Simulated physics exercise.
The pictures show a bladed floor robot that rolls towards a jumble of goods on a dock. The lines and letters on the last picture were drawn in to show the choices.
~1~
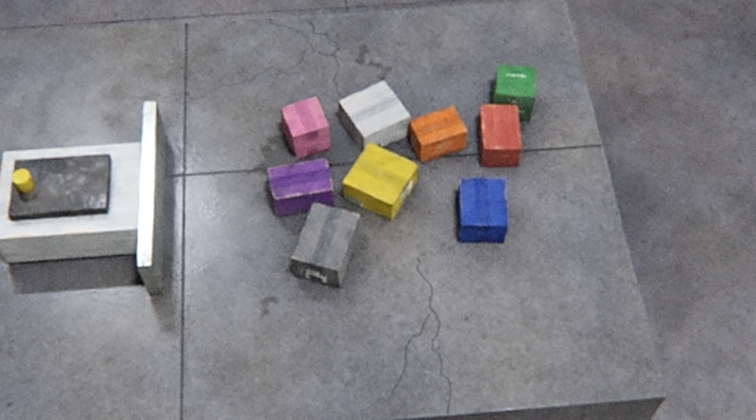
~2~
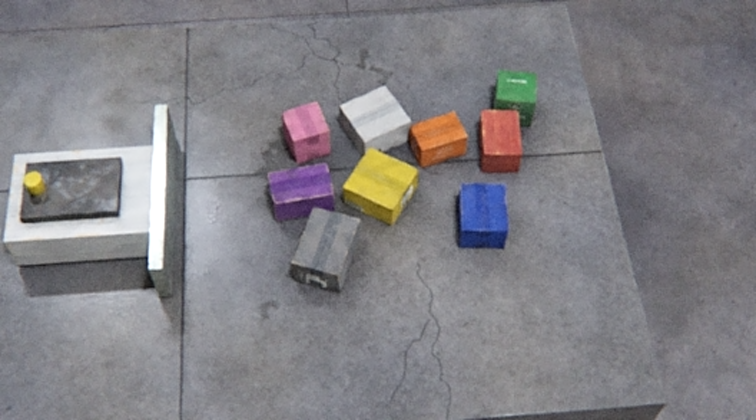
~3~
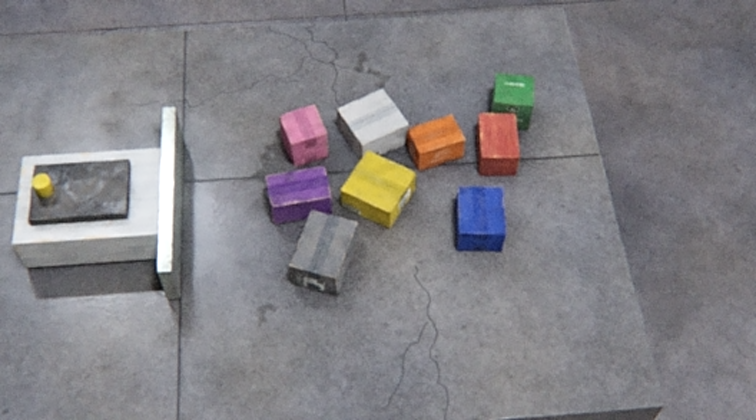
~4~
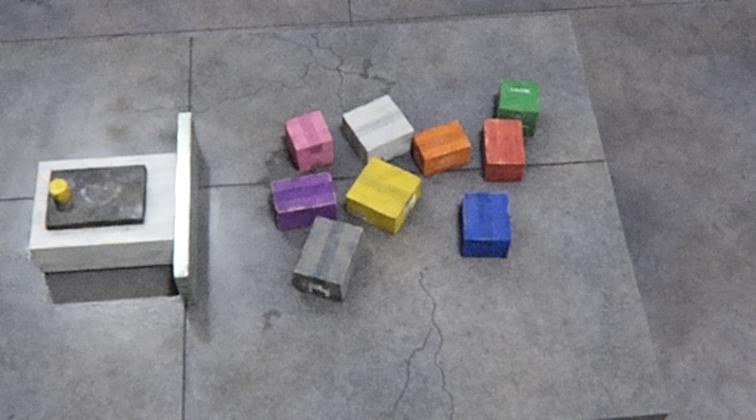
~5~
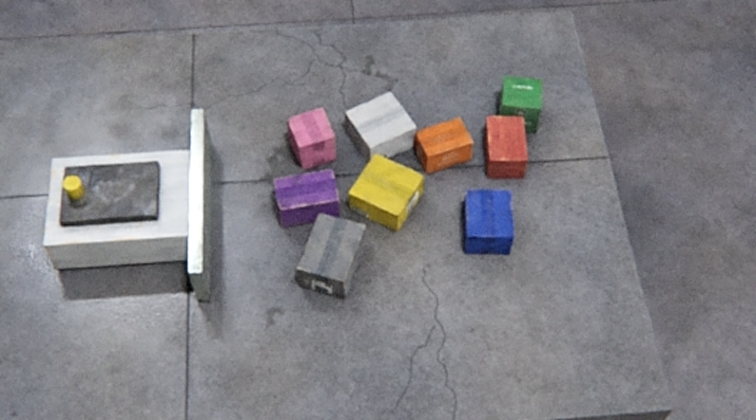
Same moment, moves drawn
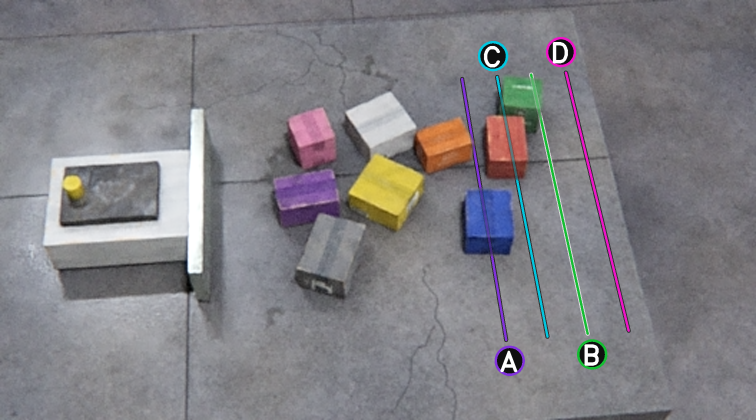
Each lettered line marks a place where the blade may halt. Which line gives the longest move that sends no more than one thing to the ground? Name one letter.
The farthest such stop is C.
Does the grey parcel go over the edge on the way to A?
By then, no.
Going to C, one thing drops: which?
The red crate.
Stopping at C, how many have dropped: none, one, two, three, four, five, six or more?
By then, one.
On the marked copy, A at (482, 199); B at (557, 193); C at (520, 196); D at (595, 191).
With C. Early on, robot (237, 184); white box (385, 128); grey parcel (351, 252).
Further on, robot (354, 176); red crate (547, 138); green box (522, 97).
At the end, robot (445, 170); red crate over the edge; yellow parcel (606, 173); one fallen.
As for the rest, A is within the limit but short; B drops four; D drops six.
